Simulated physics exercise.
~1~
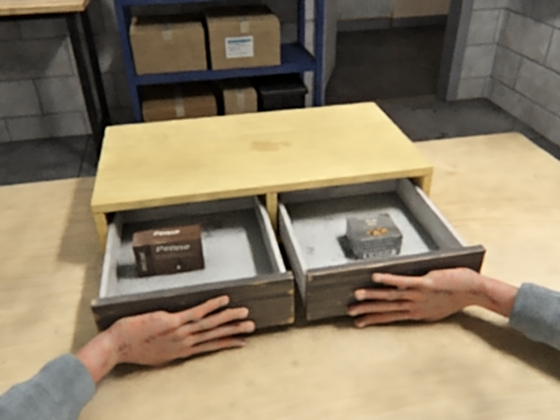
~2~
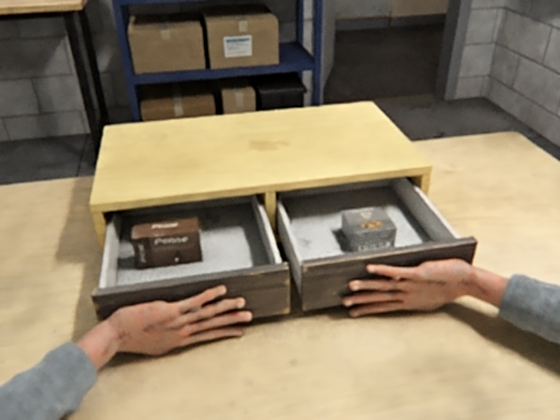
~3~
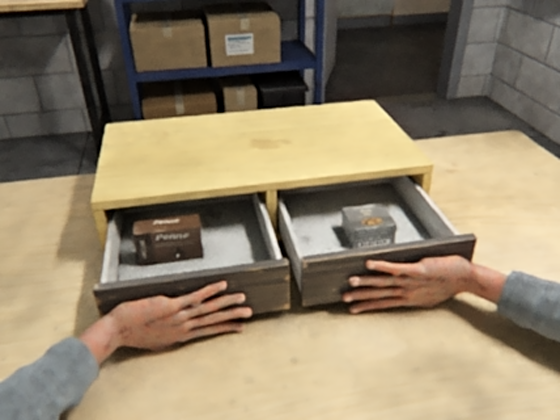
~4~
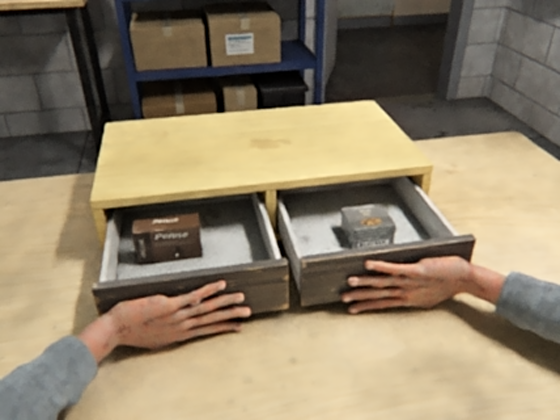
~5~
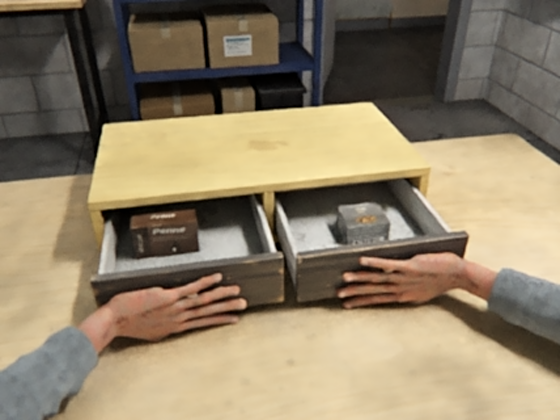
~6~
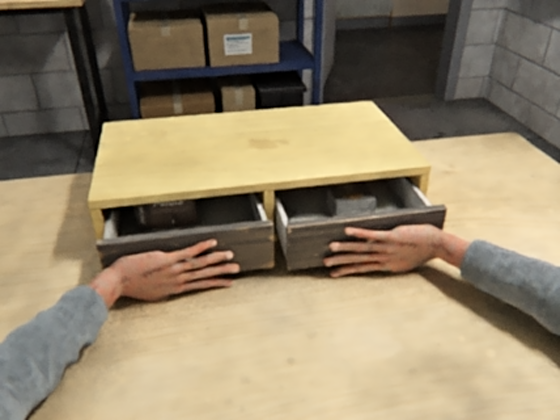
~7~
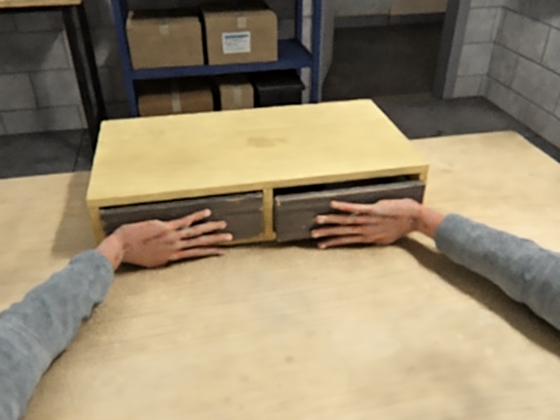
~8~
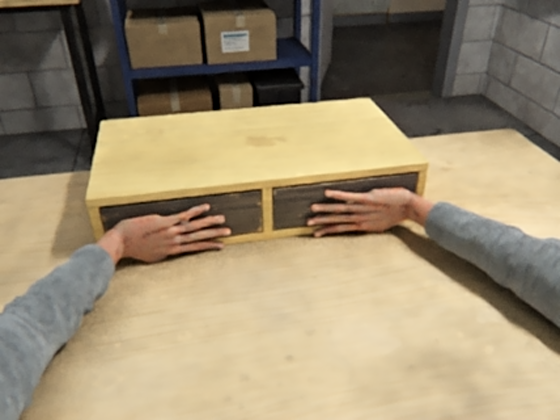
Two open drawers holding a brown packet and a grey carton being pushed by two hands into a yellow chest until both close.
